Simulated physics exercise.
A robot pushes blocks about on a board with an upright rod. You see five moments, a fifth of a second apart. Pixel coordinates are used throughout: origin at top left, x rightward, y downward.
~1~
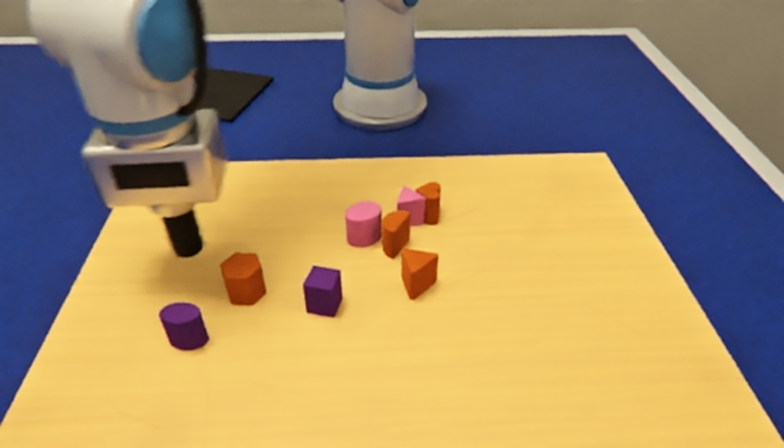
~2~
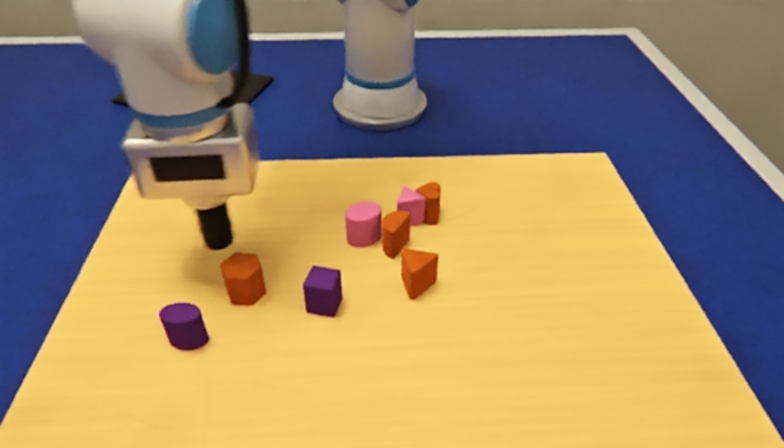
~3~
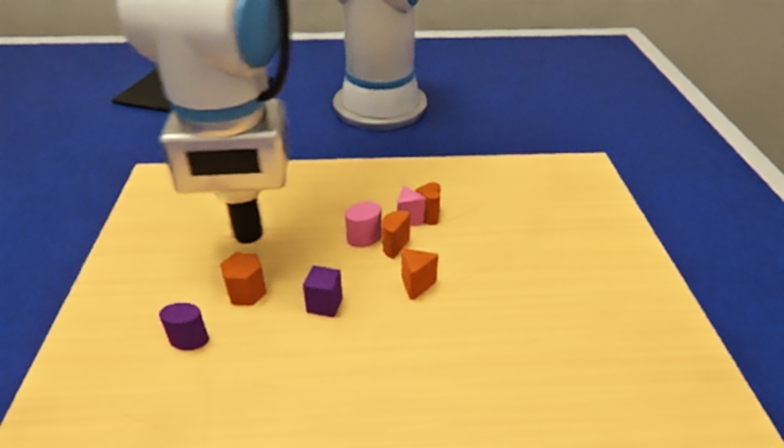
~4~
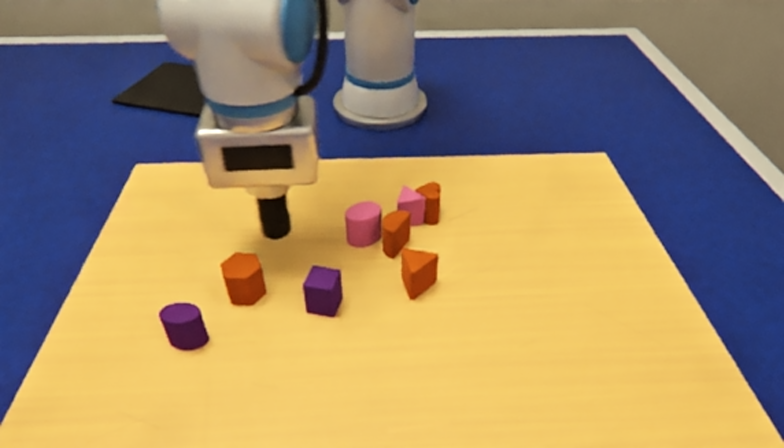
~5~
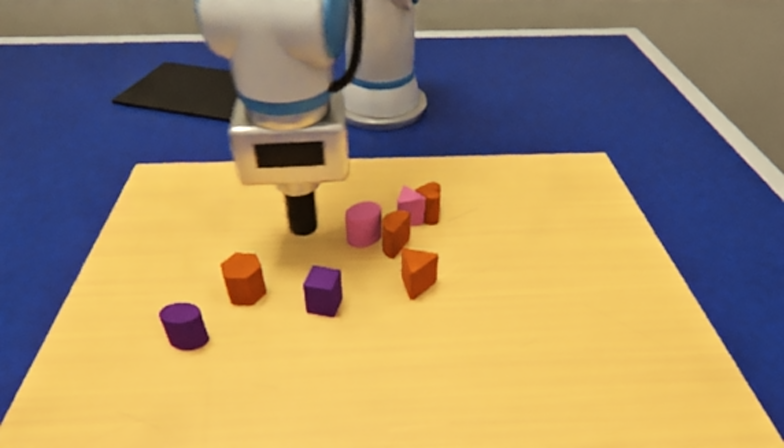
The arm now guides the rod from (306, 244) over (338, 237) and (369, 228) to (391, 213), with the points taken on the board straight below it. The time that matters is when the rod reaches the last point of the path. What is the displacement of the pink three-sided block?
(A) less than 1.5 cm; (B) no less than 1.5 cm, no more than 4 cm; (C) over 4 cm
My answer is option B.
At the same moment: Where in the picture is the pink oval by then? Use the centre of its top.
I'd guess (410, 206).
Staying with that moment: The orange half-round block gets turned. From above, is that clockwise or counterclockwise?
The twist is clockwise.
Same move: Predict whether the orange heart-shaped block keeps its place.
Moved.
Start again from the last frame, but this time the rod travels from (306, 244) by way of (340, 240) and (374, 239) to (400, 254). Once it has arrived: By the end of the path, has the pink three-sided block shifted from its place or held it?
It moves.
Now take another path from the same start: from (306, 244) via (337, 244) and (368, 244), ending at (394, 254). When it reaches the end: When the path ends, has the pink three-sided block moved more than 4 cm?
Final answer: No.
What follows on the original path. One third of the way, rod at (338, 220); pink oval at (370, 210).
Two thirds of the way, rod at (370, 211); pink oval at (401, 207), turned 25° clockwise; orange half-round block at (409, 223), turned 50° clockwise; pink three-sided block at (425, 195), turned 25° anticlockwise; orange heart-shaped block at (440, 185), turned 25° anticlockwise.
At the end, rod at (391, 197); pink oval at (410, 206), turned 55° clockwise; orange half-round block at (409, 223), turned 55° clockwise; pink three-sided block at (431, 198), turned 50° anticlockwise; orange heart-shaped block at (441, 184), turned 30° anticlockwise.
